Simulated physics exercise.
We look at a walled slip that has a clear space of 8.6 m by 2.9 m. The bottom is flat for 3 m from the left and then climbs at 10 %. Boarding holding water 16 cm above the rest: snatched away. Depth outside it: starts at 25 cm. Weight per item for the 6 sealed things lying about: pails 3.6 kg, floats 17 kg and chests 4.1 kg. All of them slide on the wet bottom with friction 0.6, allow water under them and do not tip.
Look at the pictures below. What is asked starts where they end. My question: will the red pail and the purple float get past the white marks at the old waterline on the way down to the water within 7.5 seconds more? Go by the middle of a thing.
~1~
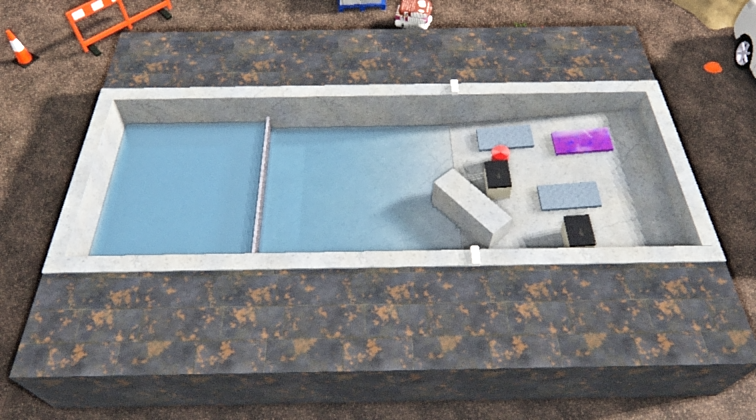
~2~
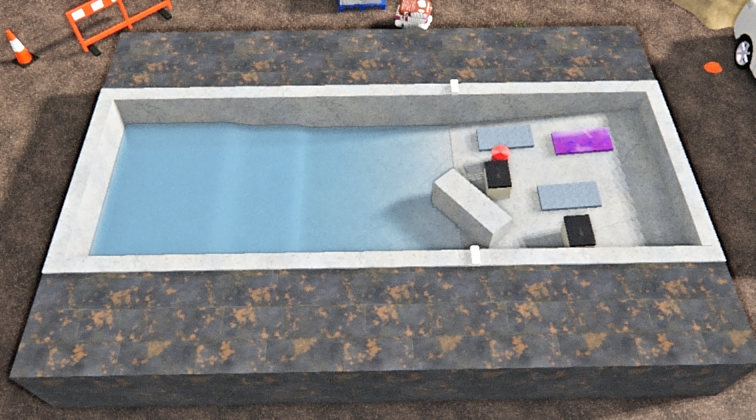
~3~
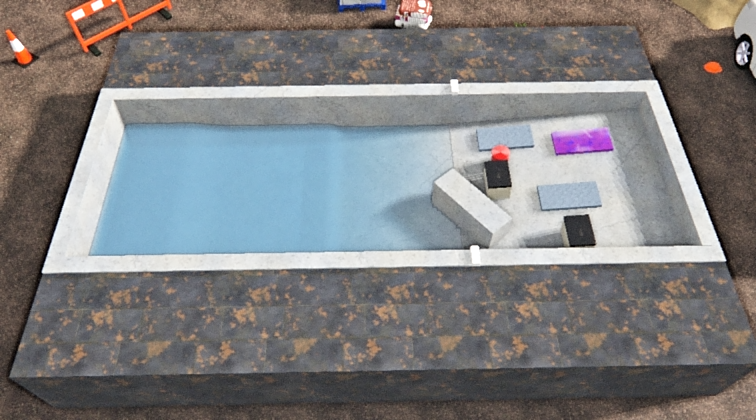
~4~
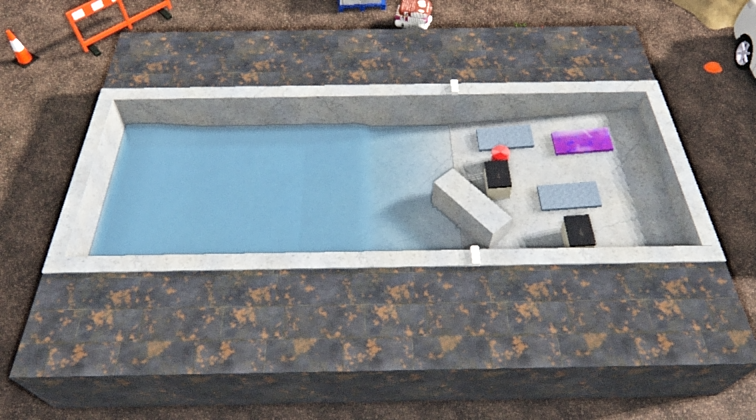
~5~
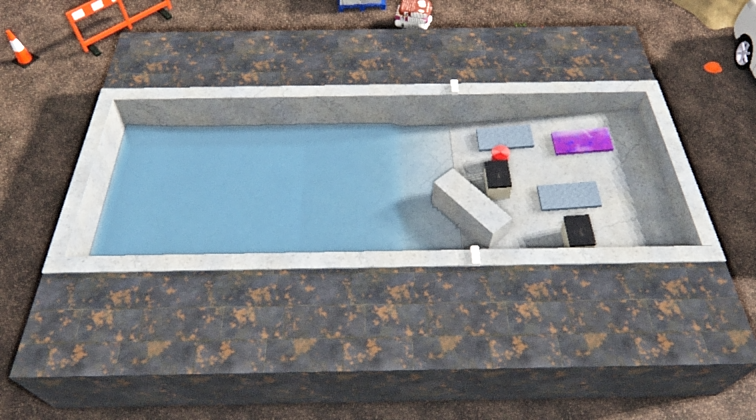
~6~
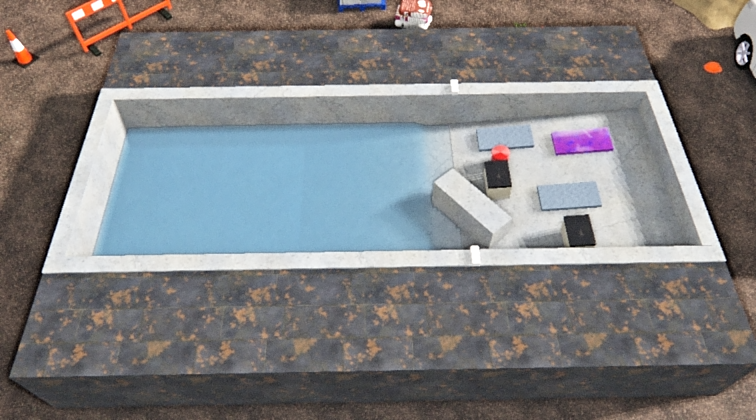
Take the red pail first: It goes beyond the marks; the purple float ends up on the near side.
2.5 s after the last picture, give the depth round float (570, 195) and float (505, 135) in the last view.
First roughly 2 cm, second roughly 8 cm.
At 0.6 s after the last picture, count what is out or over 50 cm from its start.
Tally at that time: 0.
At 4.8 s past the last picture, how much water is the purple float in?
Depth approx. 0 cm.
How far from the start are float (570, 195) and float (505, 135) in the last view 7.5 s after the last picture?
0 cm and 300 cm respectively.
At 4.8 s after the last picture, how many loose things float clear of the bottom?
At that time, 4.
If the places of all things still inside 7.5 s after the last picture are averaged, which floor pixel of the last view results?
The average lands around (478, 191).
Then, 0.6 s after the last picture the red pail is near (503, 152), 0.0 m from its start, aground; the purple float is near (583, 140), 0.0 m from its start, aground; 0 of 6 are over the mark; 0 afloat.
Then, 2.5 s after the last picture the red pail is near (522, 154), 0.3 m from its start, aground; the purple float is near (583, 140), 0.0 m from its start, aground; 0 of 6 are over the mark; 2 afloat.
Then, 4.8 s after the last picture the red pail is near (472, 147), 0.5 m from its start, afloat; the purple float is near (583, 140), 0.0 m from its start, aground; 1 of 6 are over the mark; 4 afloat.
Then, 7.5 s after the last picture the red pail is near (383, 165), 1.9 m from its start, afloat; the purple float is near (583, 140), 0.0 m from its start, aground; 2 of 6 are over the mark; 3 afloat.
